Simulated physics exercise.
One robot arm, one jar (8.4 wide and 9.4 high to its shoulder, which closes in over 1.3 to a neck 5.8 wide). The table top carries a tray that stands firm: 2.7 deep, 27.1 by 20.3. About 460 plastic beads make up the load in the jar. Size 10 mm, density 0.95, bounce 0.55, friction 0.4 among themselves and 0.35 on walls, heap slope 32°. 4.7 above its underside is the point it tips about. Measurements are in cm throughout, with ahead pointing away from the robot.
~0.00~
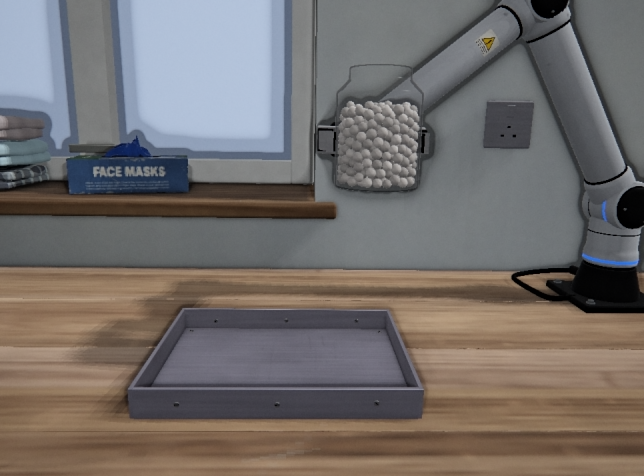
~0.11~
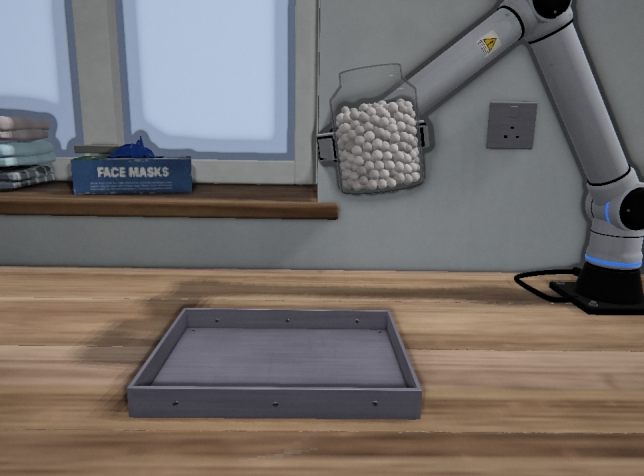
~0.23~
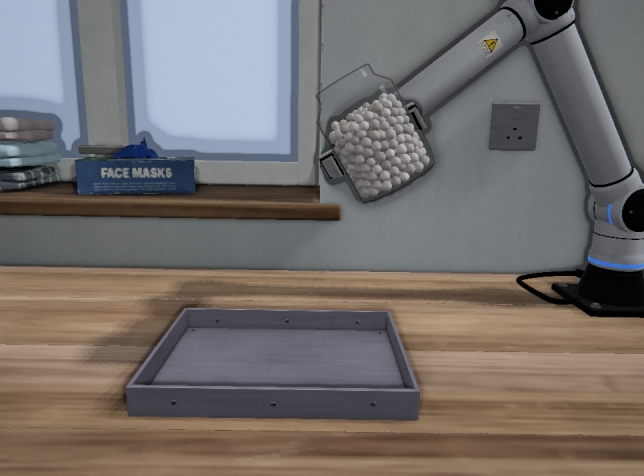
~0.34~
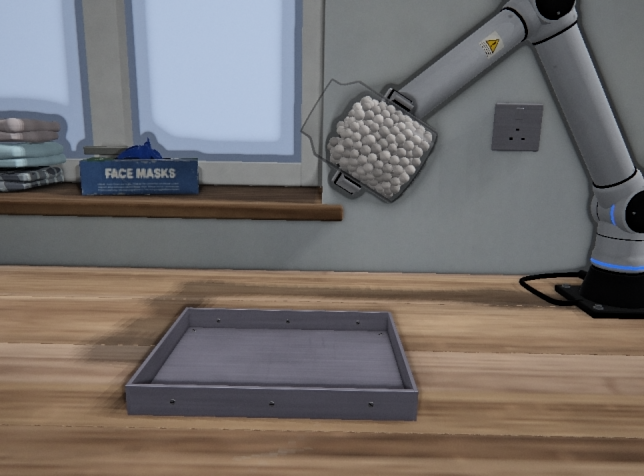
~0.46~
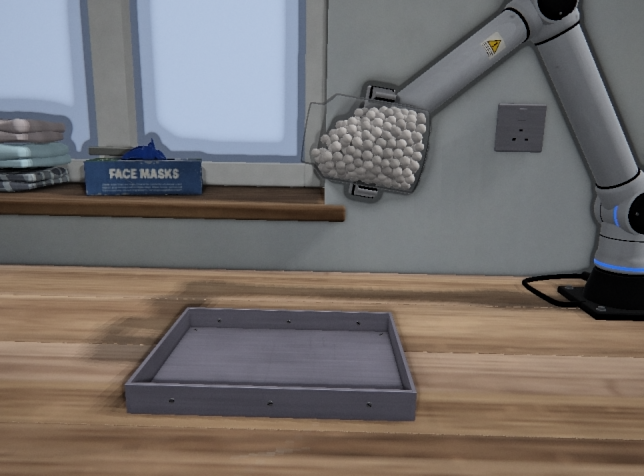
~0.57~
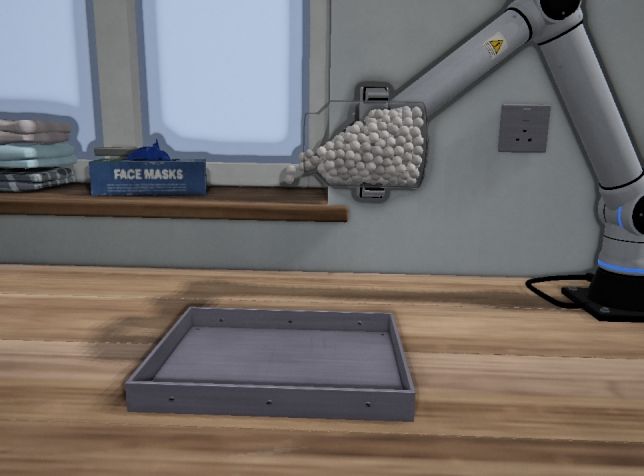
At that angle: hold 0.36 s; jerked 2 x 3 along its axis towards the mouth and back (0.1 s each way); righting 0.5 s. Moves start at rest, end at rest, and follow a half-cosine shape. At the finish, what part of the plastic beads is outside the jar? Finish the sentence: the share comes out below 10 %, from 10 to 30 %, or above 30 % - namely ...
Namely from 10 to 30 %.
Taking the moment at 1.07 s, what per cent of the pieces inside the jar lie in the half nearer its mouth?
Looks like around 65 per cent to me.
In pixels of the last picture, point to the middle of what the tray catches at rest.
The middle lies at roughly (214, 360).
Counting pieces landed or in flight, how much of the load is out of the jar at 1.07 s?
5 %.
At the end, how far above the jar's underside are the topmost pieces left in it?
I'd say close to 8.0 cm from the underside.
After 1.07 s, tipped 90°, highest piece 29 above the table; 452 in the jar, 10 in the tray, 3 in flight or on a rim.
After 1.58 s, tipped 46°, highest piece 30 above the table; 369 in the jar, 77 in the tray, 1 on the table or floor, 18 in flight or on a rim.
After 2.03 s, upright, highest piece 29 above the table; 368 in the jar, 87 in the tray, 9 on the table or floor, 1 in flight or on a rim.
After 2.73 s, upright, highest piece 29 above the table; 368 in the jar, 88 in the tray, 9 on the table or floor.
At rest, 368 in the jar, 88 in the tray, 9 on the table or floor. That is 21 % outside the jar.
